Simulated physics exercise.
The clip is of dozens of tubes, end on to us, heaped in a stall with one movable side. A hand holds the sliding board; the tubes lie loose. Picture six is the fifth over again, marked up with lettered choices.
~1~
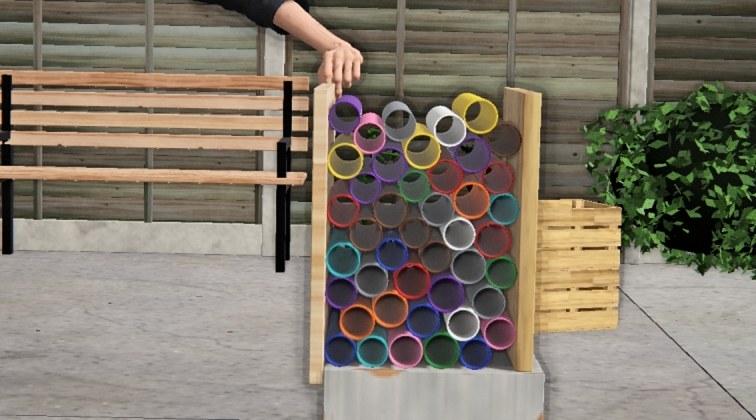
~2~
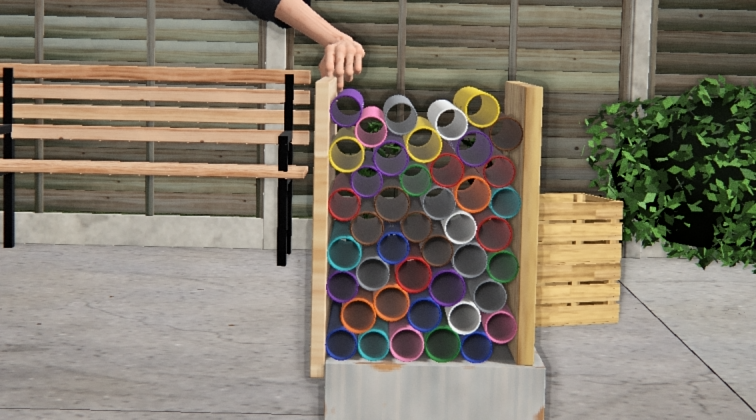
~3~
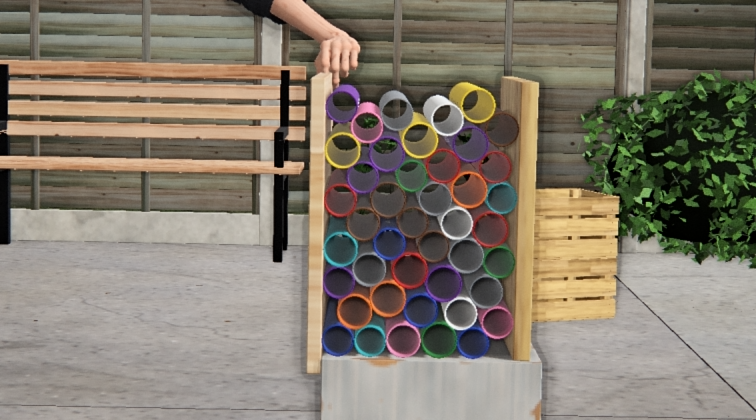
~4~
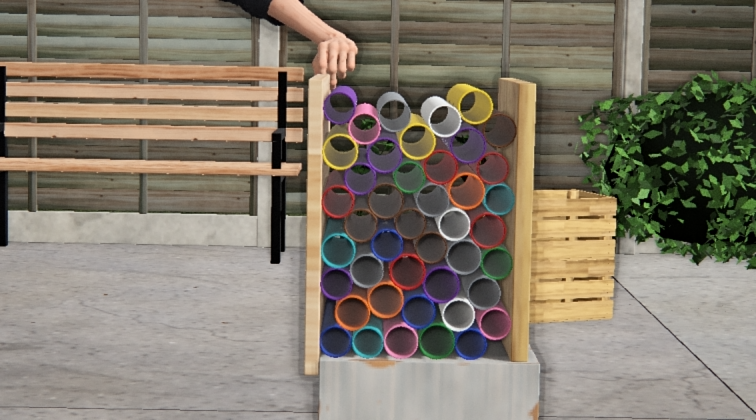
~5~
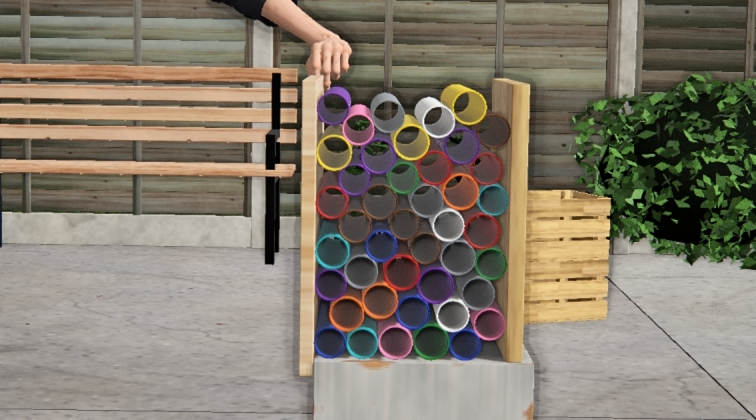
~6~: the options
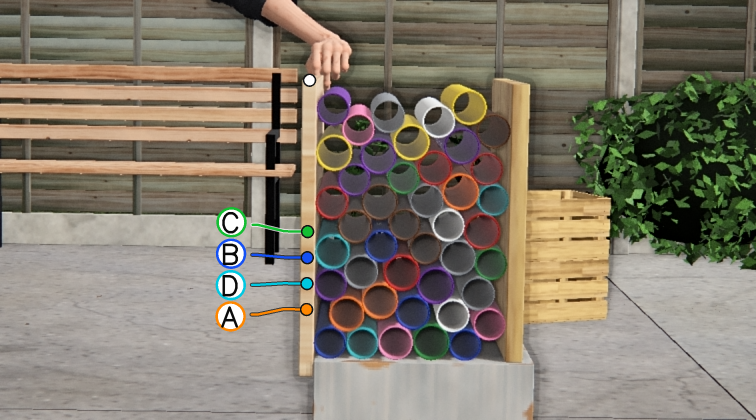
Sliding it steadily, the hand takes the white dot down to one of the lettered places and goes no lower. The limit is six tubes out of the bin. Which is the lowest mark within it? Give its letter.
The answer is mark C.
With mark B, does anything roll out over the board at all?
Yes.
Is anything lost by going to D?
Yes.
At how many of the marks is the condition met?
One of the four.
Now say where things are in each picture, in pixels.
The first picture shows a grey tube (488, 303); a green tube (502, 273); a turquoise tube (343, 260).
The second picture shows a turquoise tube (344, 254); a red tube (344, 204).
The third picture shows a purple tube (363, 178); a yellow tube (420, 141).
The fourth picture shows a purple tube (339, 108); side board (319, 212).
The fifth picture shows a blue tube (329, 343); an orange tube (347, 314); a grey tube (478, 294).
On the marked copy, A at (307, 310); B at (307, 258); C at (308, 231); D at (307, 284); the white dot at (310, 80).
Following C. Soon after the start, top of the board (316, 145).
Later, top of the board (315, 216).
In the end, top of the board (315, 231), four out over the board.
As for the rest, A more than six out over the board; B more than six out over the board; D more than six out over the board.
